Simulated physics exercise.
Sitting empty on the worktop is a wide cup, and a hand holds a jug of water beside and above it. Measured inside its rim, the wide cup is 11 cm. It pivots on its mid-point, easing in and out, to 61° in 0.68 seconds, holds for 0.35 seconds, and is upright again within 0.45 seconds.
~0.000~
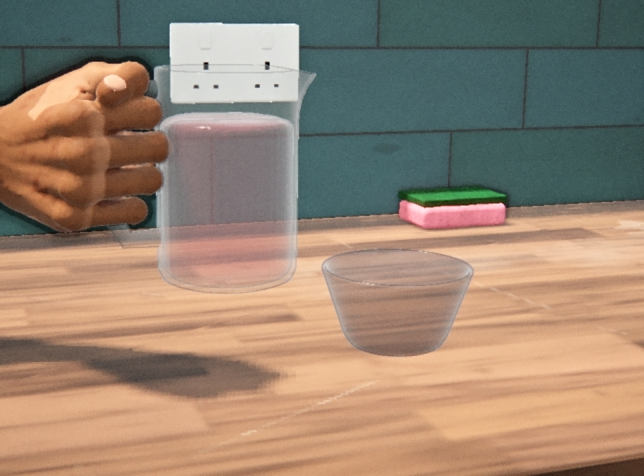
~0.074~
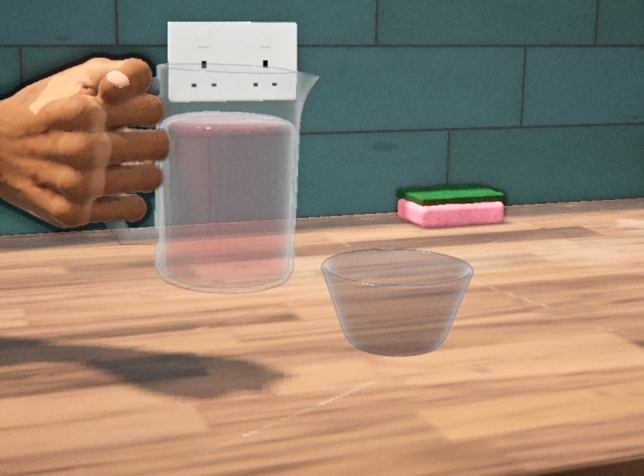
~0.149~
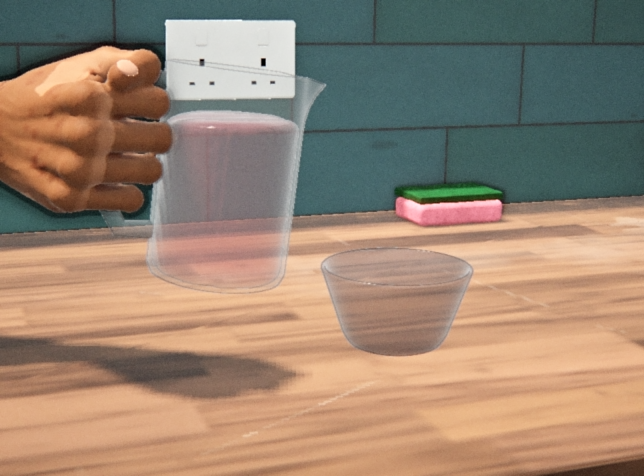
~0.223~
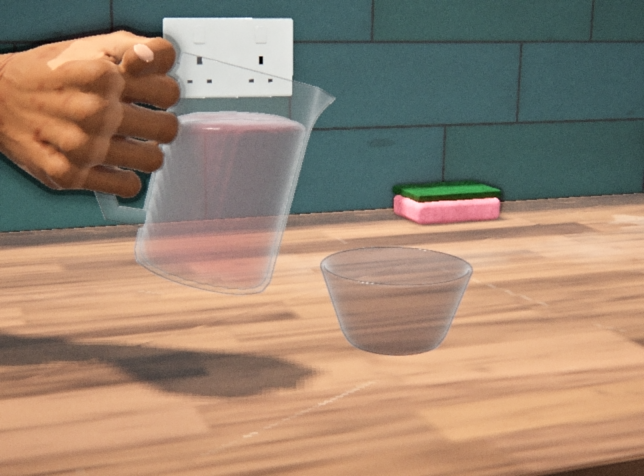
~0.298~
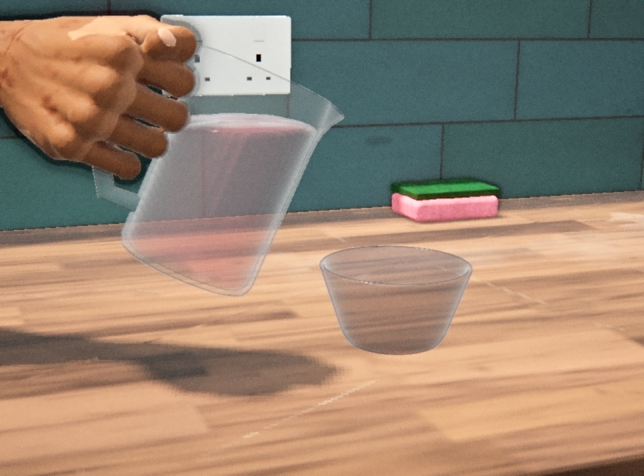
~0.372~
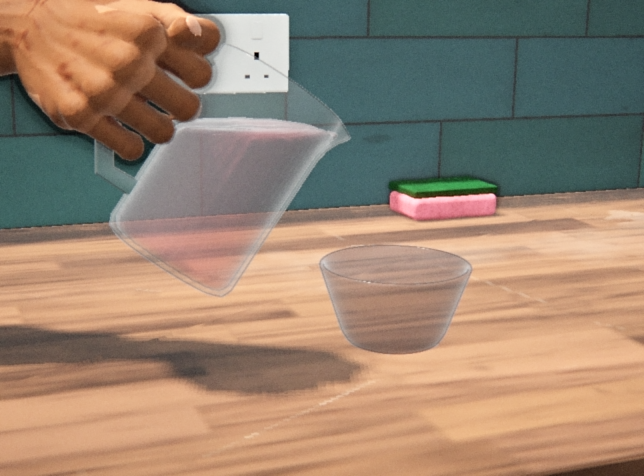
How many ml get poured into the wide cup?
About 170 ml.
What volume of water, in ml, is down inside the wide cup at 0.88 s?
Around 90 ml.
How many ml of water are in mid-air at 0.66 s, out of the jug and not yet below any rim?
I'd put it near 40 ml.
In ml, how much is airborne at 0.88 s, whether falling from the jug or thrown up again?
I'd say some 50 ml of liquid is up in the air.
After 0.66 s the tilt is 61° and the wide cup has 30 ml, the jug 590 ml, and 0 ml is on the worktop.
After 0.88 s the tilt is 61° and the wide cup has 90 ml, the jug 515 ml, and 5 ml is on the worktop.
After 1.10 s the tilt is 57° and the wide cup has 145 ml, the jug 470 ml, and 20 ml is on the worktop.
After 1.35 s the tilt is 13° and the wide cup has 170 ml, the jug 460 ml, and 25 ml is on the worktop.
In the end the wide cup has 170 ml, the jug 460 ml, and 25 ml is on the worktop.
